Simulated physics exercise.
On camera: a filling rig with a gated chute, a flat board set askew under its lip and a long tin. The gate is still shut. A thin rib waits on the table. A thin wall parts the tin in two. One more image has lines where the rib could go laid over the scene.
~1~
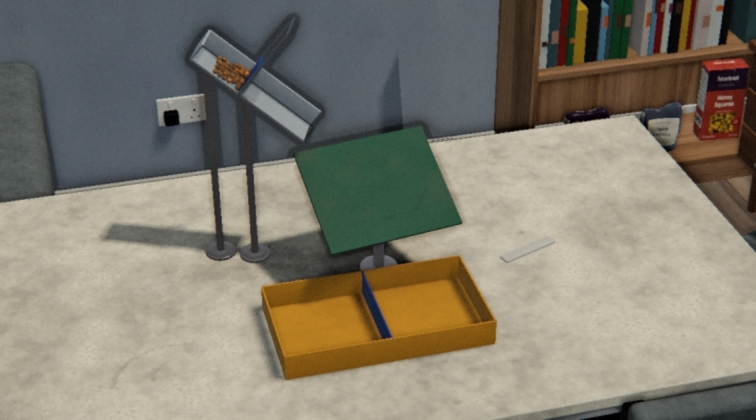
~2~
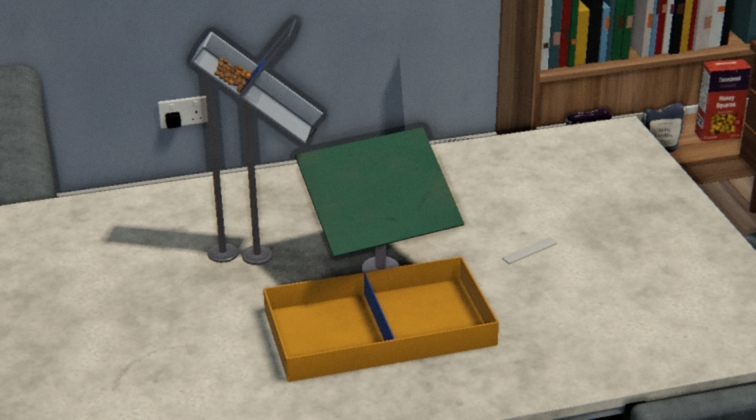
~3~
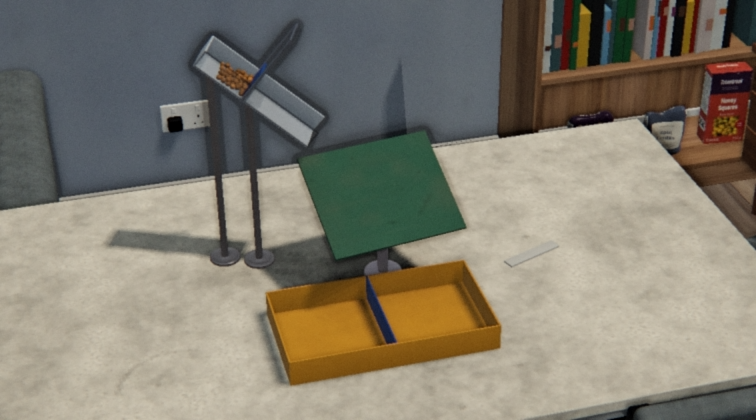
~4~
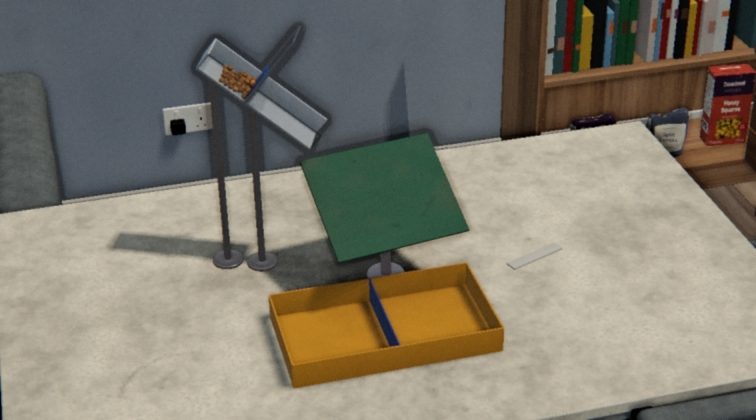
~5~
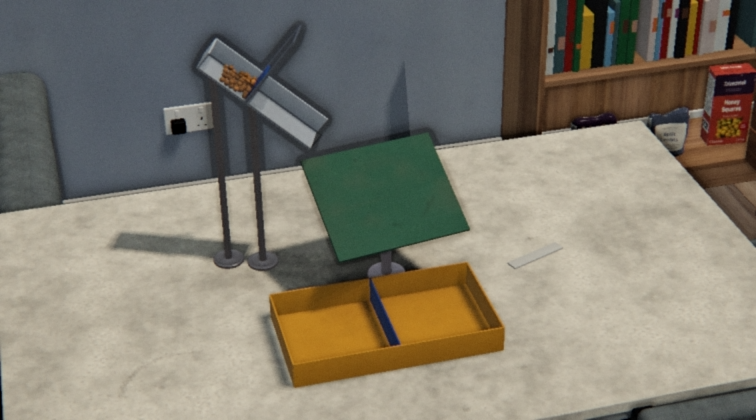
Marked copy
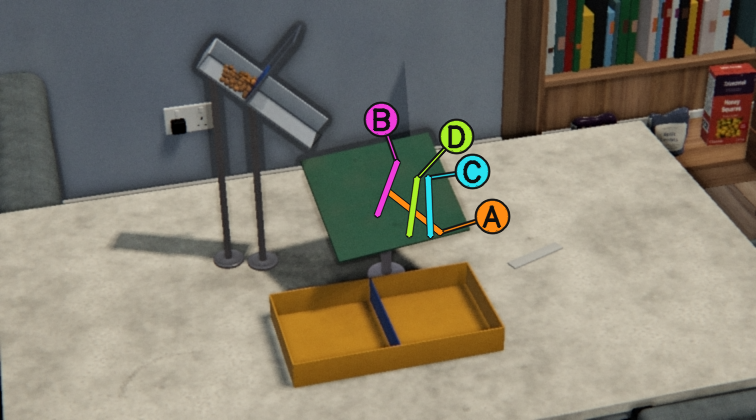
A pale table held an orange divided tin, a tilted green board and a raised chute of roasted chickpeas behind a closed gate; nothing on it moved, and only the view shifted very slightly.
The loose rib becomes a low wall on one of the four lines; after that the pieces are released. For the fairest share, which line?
B beats the others.
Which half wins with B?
More lands on the left.
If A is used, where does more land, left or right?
The right half.
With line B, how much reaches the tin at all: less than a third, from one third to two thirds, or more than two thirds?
It is more than two thirds.
On the marked copy, line A from (388, 192) to (440, 232); line B from (397, 162) to (377, 214); line C from (428, 177) to (430, 235); line D from (417, 178) to (409, 234).
For line A, of what is caught, none at all in the left half, the whole lot in the right.
For line B, of what is caught, close to two thirds in the left half, close to a third in the right.
For line C, of what is caught, none at all in the left half, the whole lot in the right.
For line D, of what is caught, none at all in the left half, the whole lot in the right.
